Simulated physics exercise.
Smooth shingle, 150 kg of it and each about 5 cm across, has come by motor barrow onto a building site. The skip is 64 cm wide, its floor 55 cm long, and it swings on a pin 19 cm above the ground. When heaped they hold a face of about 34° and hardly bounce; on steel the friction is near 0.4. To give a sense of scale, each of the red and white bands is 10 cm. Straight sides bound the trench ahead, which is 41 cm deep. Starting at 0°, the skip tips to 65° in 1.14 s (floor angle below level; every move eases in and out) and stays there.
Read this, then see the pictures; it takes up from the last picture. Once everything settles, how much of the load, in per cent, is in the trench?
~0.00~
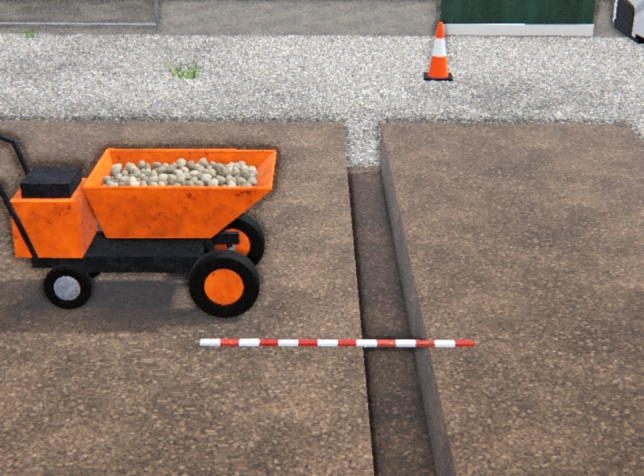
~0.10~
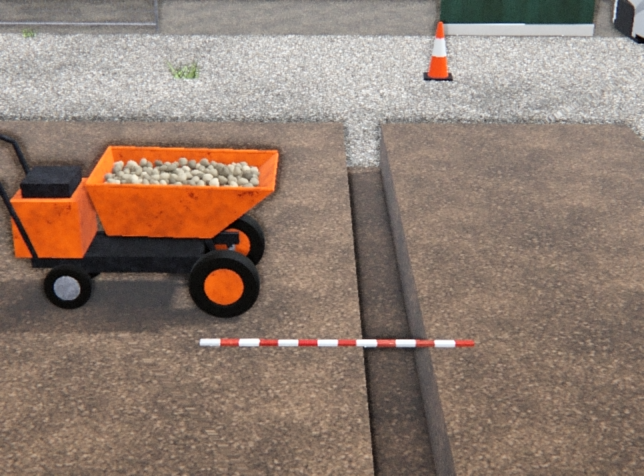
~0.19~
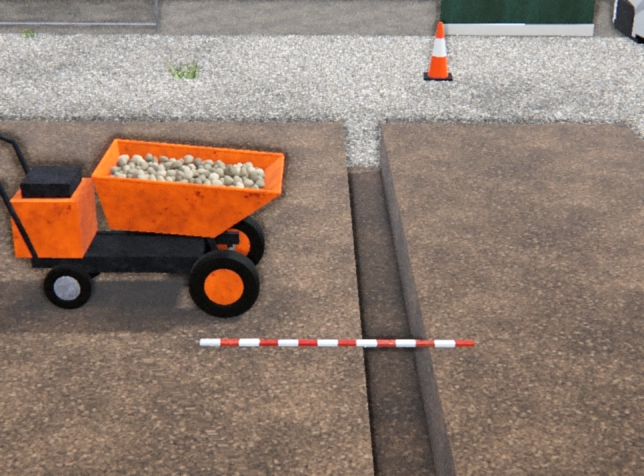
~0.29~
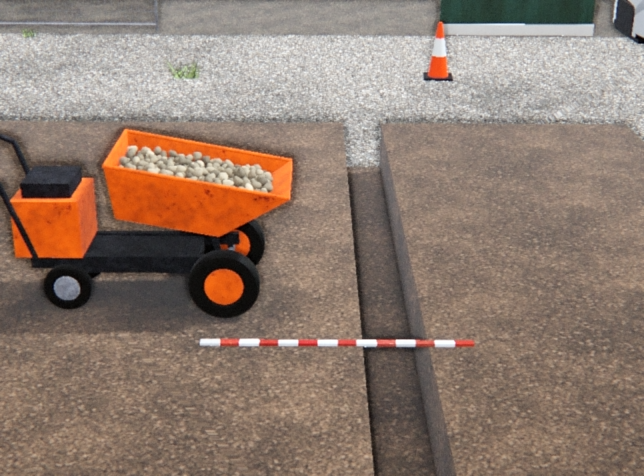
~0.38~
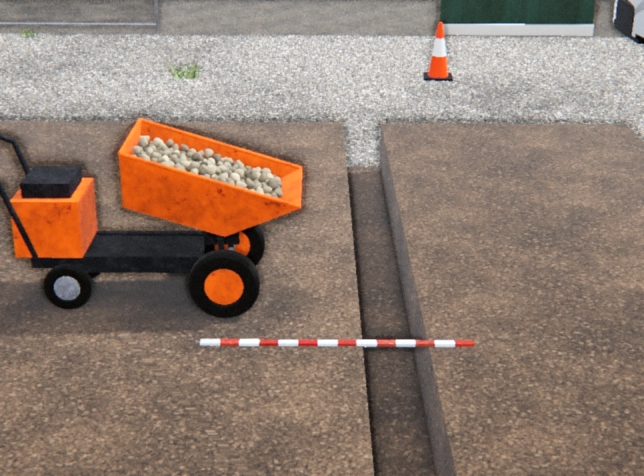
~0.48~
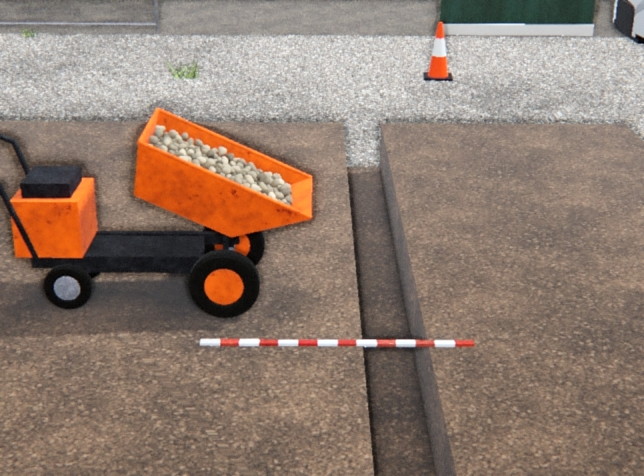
Once it settles, about 99 per cent of the load is there.
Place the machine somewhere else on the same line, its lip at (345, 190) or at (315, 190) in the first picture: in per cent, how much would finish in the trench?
Near 20 then near 50 percent.
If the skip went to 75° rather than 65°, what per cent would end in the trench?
Some 90 in a hundred, I'd say.
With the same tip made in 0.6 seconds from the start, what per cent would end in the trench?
Near 90 per cent.
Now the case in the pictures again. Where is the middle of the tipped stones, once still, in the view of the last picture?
About (388, 344).
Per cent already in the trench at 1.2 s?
Some 40 per cent.
After 0.9 s the floor is at 55°; 100 % in the skip; the foremost stones are at (335, 246).
After 1.2 s the floor is at 65°; 54 % in the skip, 5 % short of the trench, 41 % in the trench; the foremost stones are at (413, 324).
After 1.6 s the floor is at 65°; 13 % in the skip, 4 % short of the trench, 83 % in the trench, 1 % past the trench; the foremost stones are at (445, 296).
After 3.5 s the floor is at 65°; 0 % in the skip, 99 % in the trench, 1 % past the trench; the foremost stones are at (471, 315).
